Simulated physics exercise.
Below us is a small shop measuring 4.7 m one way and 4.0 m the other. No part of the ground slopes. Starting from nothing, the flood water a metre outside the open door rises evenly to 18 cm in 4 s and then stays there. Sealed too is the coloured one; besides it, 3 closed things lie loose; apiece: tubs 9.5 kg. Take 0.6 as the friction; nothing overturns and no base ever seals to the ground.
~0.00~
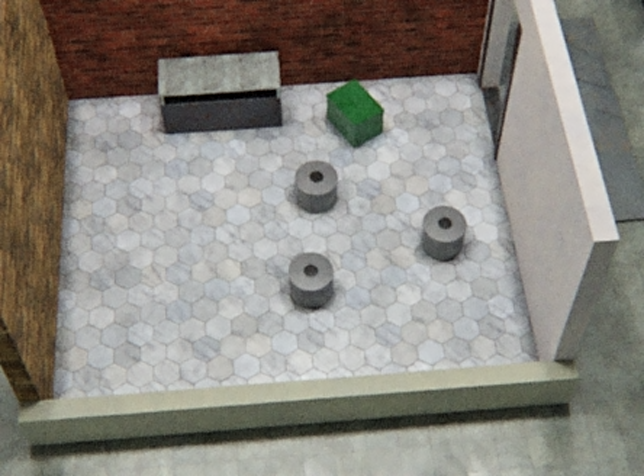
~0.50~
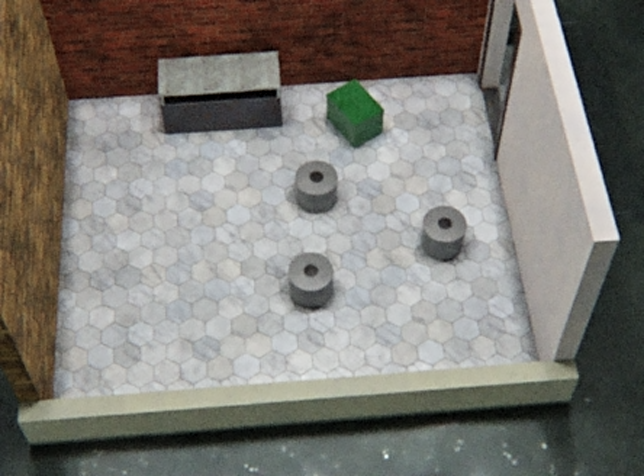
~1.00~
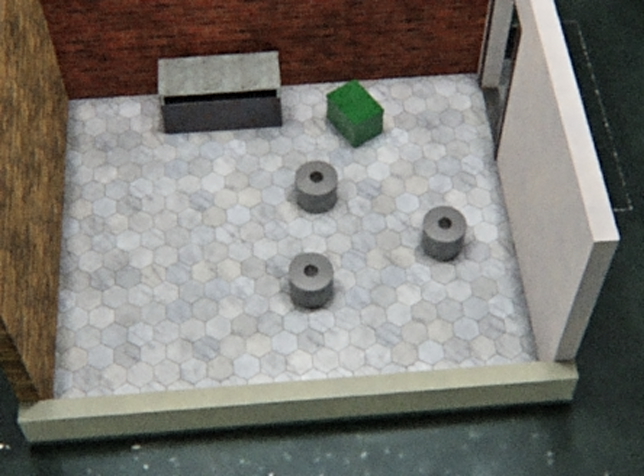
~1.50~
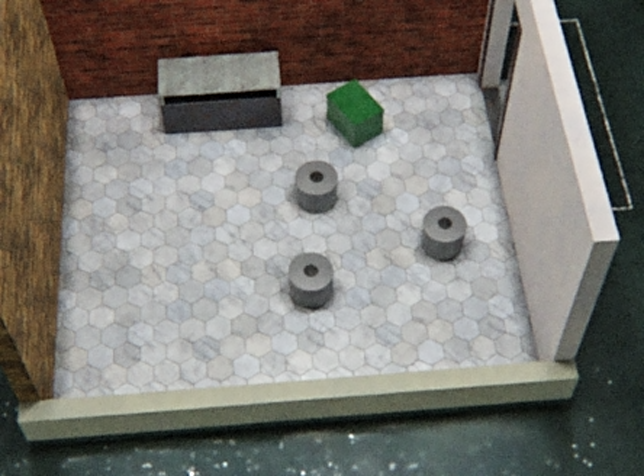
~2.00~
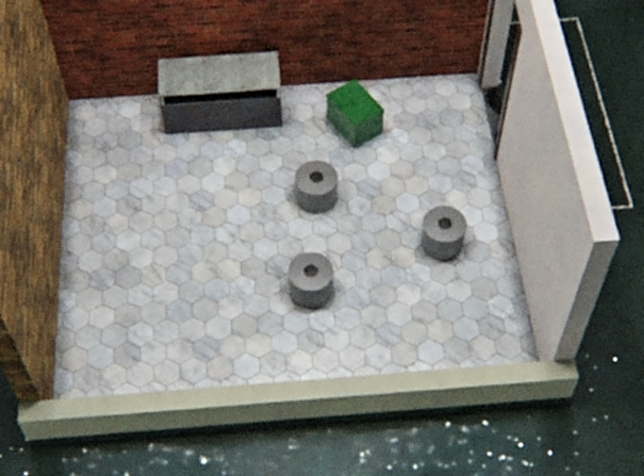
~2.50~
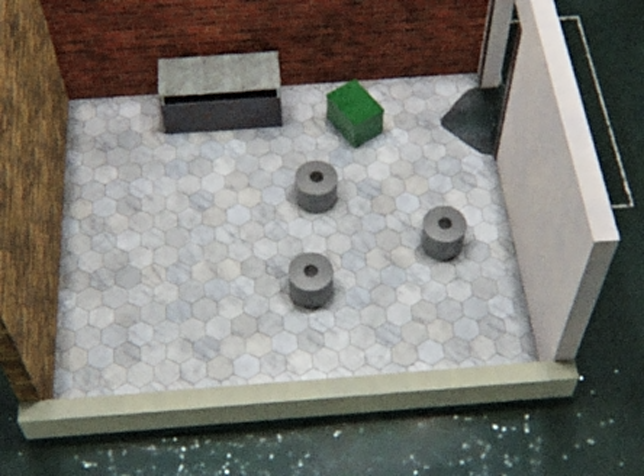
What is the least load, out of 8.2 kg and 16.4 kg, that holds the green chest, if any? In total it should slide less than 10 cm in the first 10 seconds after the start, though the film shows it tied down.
Neither ballast works.
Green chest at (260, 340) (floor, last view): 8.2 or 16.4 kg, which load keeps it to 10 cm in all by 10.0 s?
Looking at the loads, both keep it.
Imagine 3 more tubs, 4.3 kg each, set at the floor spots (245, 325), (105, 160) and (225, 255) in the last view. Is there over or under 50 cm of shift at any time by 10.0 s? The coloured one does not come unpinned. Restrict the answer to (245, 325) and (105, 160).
Order as asked: Stays within / stays within.
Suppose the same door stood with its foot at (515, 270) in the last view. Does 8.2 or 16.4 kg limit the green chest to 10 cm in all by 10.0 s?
Okay, so the light mass does it.
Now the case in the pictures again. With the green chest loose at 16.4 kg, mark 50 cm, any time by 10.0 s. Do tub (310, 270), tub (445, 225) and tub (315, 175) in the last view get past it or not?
Reading the three in turn gives not surpassed, not surpassed and surpassed.
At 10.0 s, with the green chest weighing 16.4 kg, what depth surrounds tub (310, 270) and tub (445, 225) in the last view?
First about 4 cm, second about 2 cm.
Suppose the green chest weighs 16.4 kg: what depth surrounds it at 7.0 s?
Around 7 cm.
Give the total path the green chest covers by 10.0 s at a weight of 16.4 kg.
Roughly 200 centimetres altogether.
After 3.5 s the green chest would be 0 cm from its start with 8.2 kg and 0 cm from its start with 16.4 kg; 2 cm of water round it then.
After 4.5 s the green chest would be 25 cm from its start with 8.2 kg and 0 cm from its start with 16.4 kg; 5 cm of water round it then.
After 7.0 s the green chest would be 201 cm from its start with 8.2 kg and 103 cm from its start with 16.4 kg; 7 cm of water round it then.
After 10.0 s the green chest would be 240 cm from its start with 8.2 kg and 183 cm from its start with 16.4 kg; 5 cm of water round it then.
